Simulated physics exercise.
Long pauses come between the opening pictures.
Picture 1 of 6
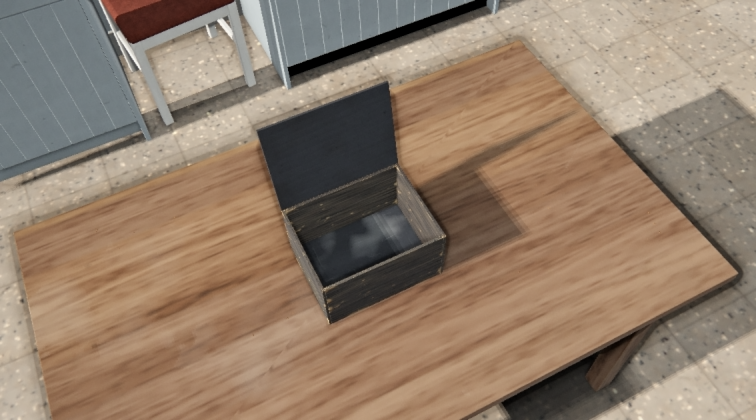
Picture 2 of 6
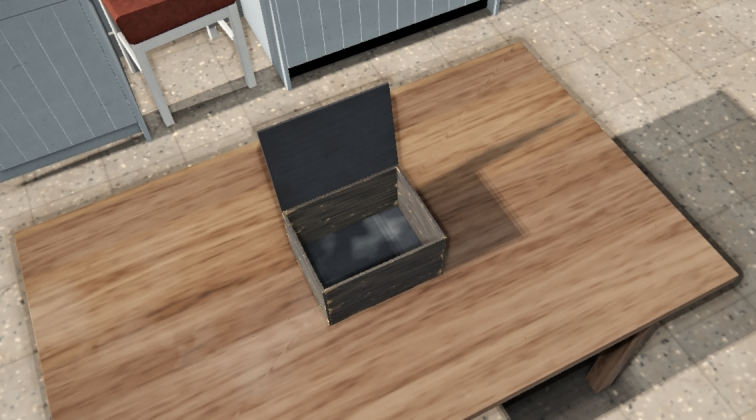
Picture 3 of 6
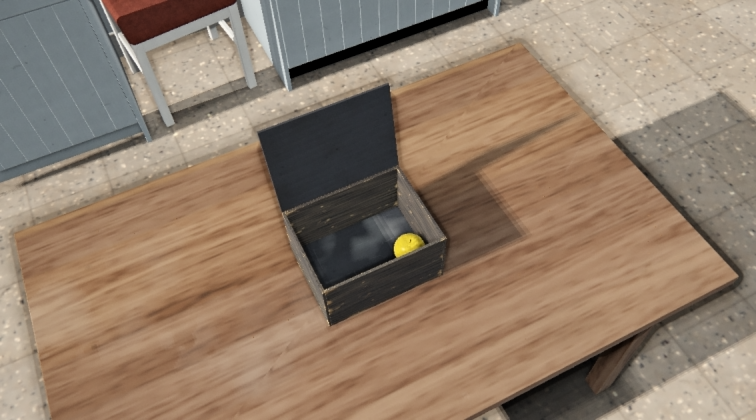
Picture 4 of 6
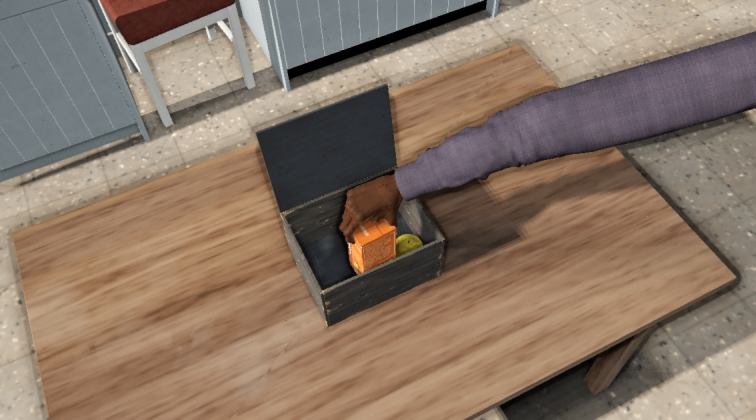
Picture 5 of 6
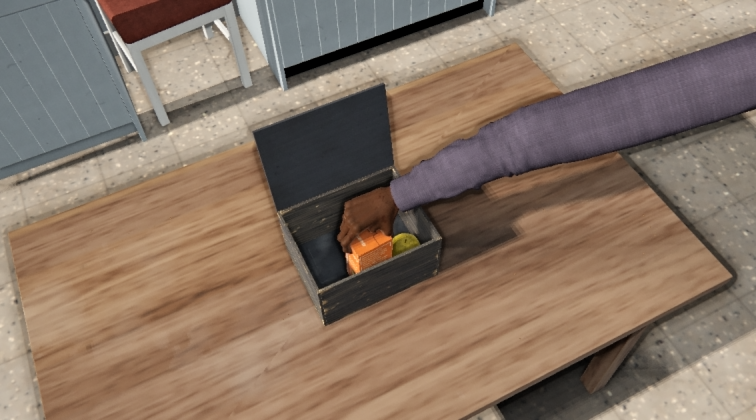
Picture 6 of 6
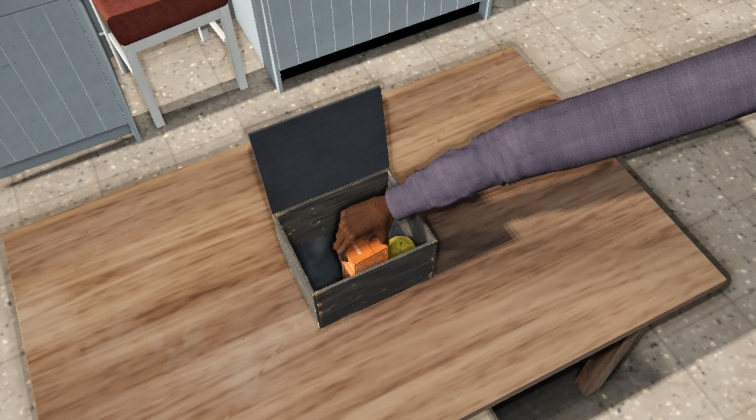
A yellow ball appeared inside the open dark box on the wooden table, and then a hand in a purple sleeve reached in from the right and lowered an orange carton beside it.
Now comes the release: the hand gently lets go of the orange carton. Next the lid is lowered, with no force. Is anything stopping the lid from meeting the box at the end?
Yes, the lid is kept from closing.
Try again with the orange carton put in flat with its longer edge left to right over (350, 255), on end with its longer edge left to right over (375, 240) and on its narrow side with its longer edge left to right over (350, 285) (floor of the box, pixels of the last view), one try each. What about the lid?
The lid goes down the first time, stays up the second time and goes down the third time.
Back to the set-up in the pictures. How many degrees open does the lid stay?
Around 6 degrees.
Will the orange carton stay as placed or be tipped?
Once everything settles, it keeps its original angle.
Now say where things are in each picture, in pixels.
The last thing is not in view yet, in the first picture.
The last thing is not in view yet, in the second picture.
The last thing is not in view yet, in the third picture.
On its way; orange carton (372, 247), in the fourth picture.
On its way; orange carton (369, 256), in the fifth picture.
In place under the hand, in the sixth picture.
Then, 1.20 s after the last picture, lid starting down.
Then, 1.70 s after the last picture, lid 51° above the rim.
Then, 2.10 s after the last picture, lid 17° above the rim.
At rest, lid 7° above the rim; both in place. Seen from the same camera at the end, orange carton near (364, 264).
